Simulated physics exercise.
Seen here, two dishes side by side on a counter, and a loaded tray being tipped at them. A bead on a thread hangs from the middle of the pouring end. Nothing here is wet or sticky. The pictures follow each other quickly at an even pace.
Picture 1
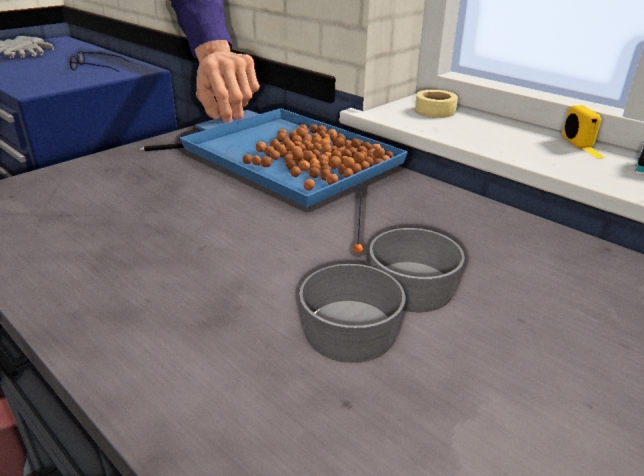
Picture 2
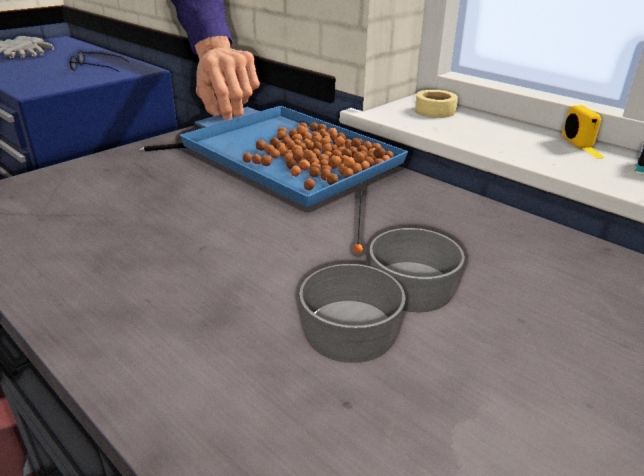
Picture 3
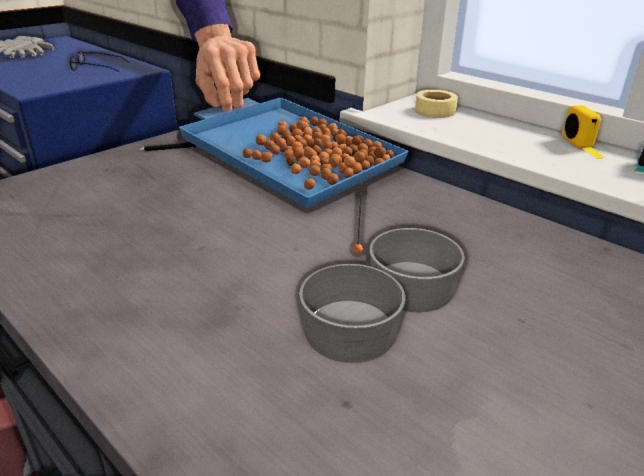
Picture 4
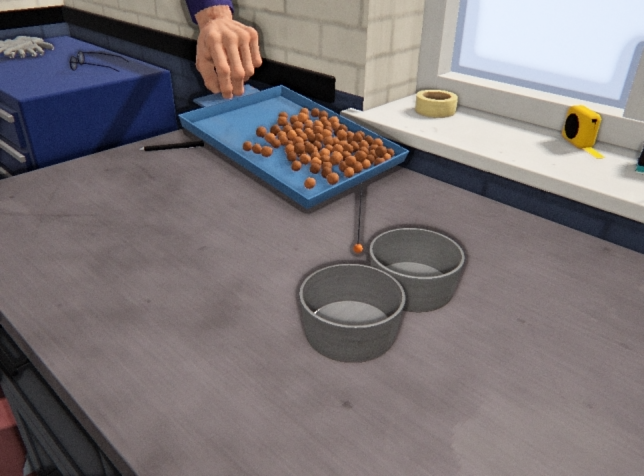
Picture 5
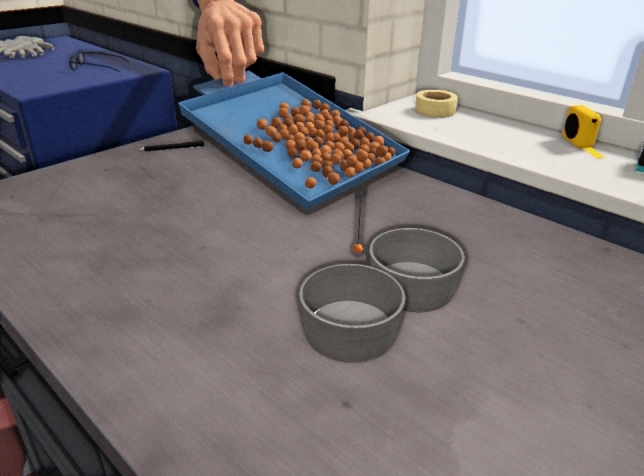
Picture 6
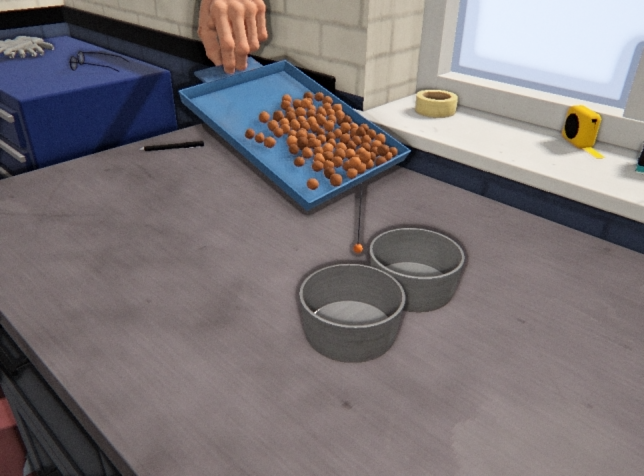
A blue tray of hazelnuts slowly tilted as a hand raised its back end, its front edge staying almost in place above two grey dishes, while a small orange bead hung still on its thread.
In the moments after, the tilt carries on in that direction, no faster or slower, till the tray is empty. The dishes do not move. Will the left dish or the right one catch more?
Fuller: The left dish.
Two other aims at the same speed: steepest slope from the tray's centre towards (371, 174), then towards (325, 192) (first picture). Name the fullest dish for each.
In turn: Right; left.
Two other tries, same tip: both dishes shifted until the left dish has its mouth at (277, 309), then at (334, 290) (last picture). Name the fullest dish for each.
In turn: Right; the left dish.
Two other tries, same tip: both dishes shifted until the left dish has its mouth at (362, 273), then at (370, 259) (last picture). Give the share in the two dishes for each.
About 50 and 30 per cent.
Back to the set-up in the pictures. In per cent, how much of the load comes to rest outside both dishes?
Close to 20 per cent.
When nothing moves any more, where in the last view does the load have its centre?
Roughly at (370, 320).
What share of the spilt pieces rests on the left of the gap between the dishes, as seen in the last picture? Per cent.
Close to 10 per cent.
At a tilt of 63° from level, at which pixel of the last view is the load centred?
At about (352, 143).
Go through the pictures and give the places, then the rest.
The first frame shows corners of the pouring end at (307, 194) and (404, 152), level; middle of the load at (327, 150), hazelnuts; left dish at (391, 332); right dish at (453, 285); bead on its thread at (358, 249).
The second frame shows corners of the pouring end at (308, 194) and (404, 151), level; middle of the load at (327, 149).
The third frame shows corners of the pouring end at (308, 195) and (405, 151), tipped barely, lowest at the left corner; middle of the load at (327, 146).
The fourth frame shows corners of the pouring end at (309, 197) and (406, 151), tipped a little, lowest at the left corner; middle of the load at (328, 142).
The fifth frame shows corners of the pouring end at (309, 198) and (406, 150), tipped a little, lowest at the left corner; middle of the load at (329, 138).
The sixth frame shows corners of the pouring end at (310, 200) and (407, 150), tipped clearly, lowest at the left corner; middle of the load at (330, 137); left dish at (391, 332); right dish at (453, 285).
Soon after the last picture, tray tipped steeply; nearly all on the tray; a stray few in the left dish; a stray few in the right dish; a stray few in the air.
A little later, tray tipped past a quarter turn; nearly all on the tray; a stray few in the left dish; a stray few in the right dish; a stray few outside both; a stray few in the air.
Later still, tray tipped past a quarter turn; about two thirds in the left dish; about a quarter in the right dish; about a quarter outside both.
At rest, tray tipped past a quarter turn; about two thirds in the left dish; about a quarter in the right dish; about a quarter outside both.
